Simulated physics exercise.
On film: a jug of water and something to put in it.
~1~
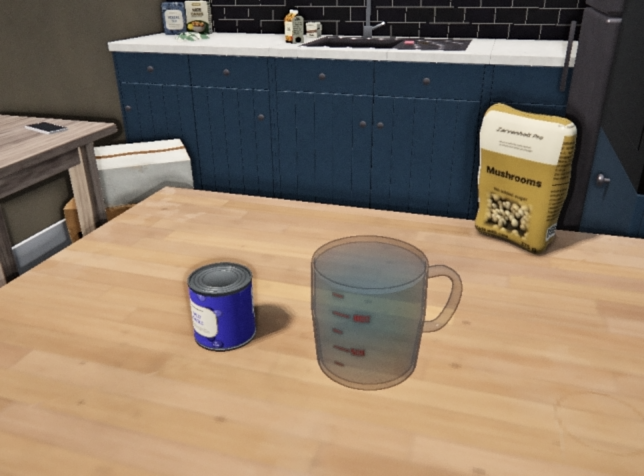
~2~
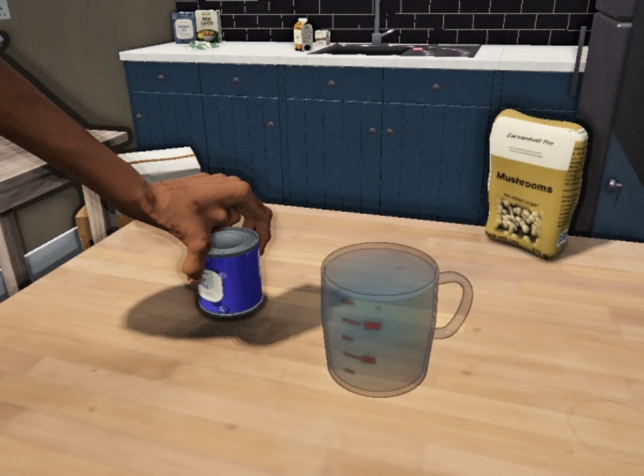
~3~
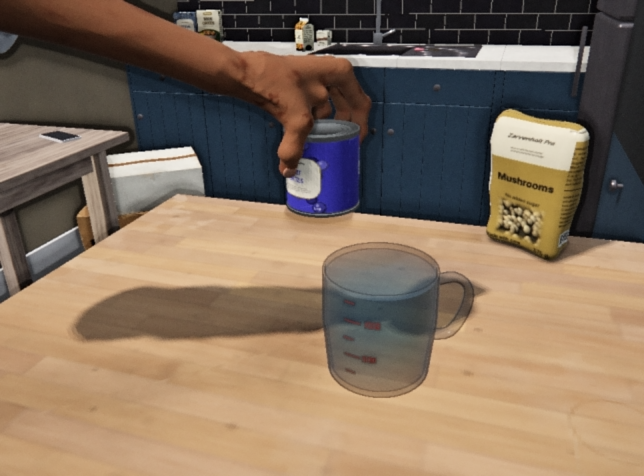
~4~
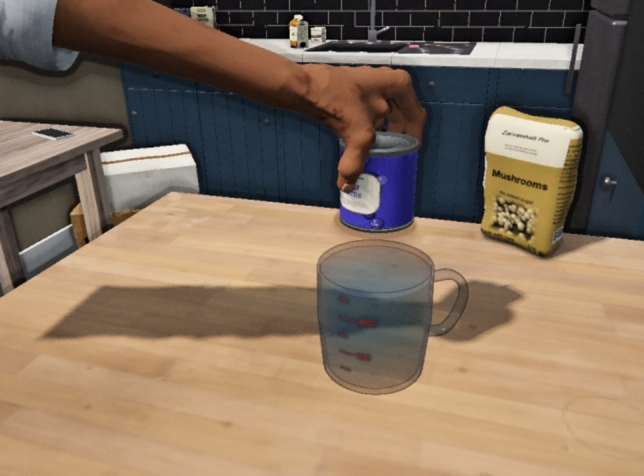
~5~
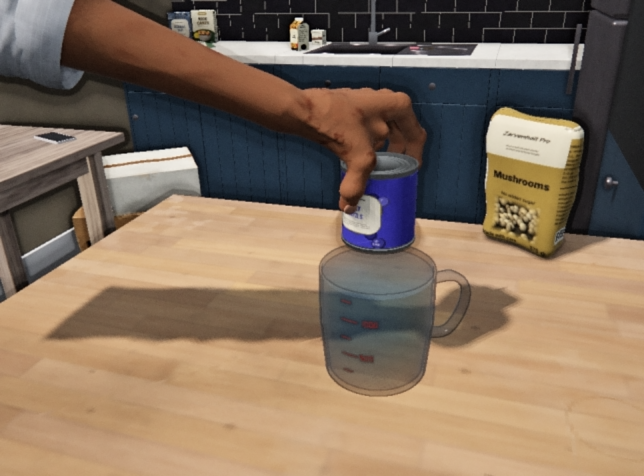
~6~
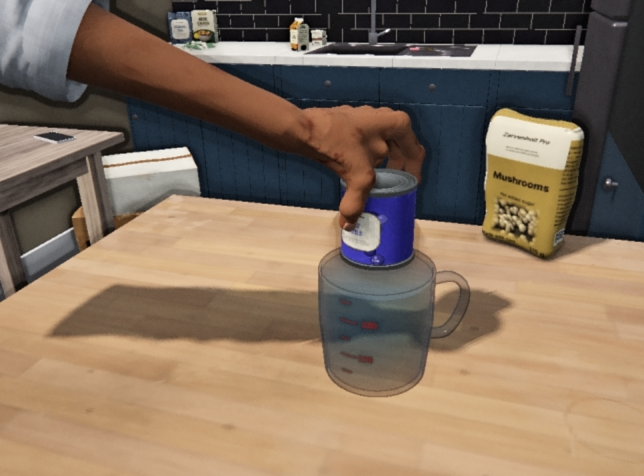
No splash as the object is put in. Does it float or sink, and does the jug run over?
Water - it goes under. Jug - some spills out.
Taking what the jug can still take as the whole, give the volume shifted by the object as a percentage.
It works out at around 420 per cent.
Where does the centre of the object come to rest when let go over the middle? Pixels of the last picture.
Near (375, 331).
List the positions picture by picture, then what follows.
In the first picture, the tin of food lies on the top at (223, 306); jug (368, 308) nearly full.
The second picture shows a hand picks up the tin of food at (229, 271); jug nearly full, surface at (379, 273).
In the third picture, the tin of food is carried over at (322, 167); jug (379, 315) nearly full.
In the fourth picture, the tin of food is above the jug at (378, 181); jug nearly full, surface at (375, 271).
The fifth picture shows the tin of food comes down at (379, 201); jug (376, 314) nearly full.
In the sixth picture, the tin of food is just over the surface at (378, 217); jug nearly full, surface at (377, 273).
Soon after, the tin of food enters the water; the jug is full to the brim; some has gone over the rim.
Later, the tin of food goes on down; the jug is full to the brim; some has gone over the rim.
In the end, the tin of food lies on the bottom; the jug is full to the brim; some has gone over the rim.
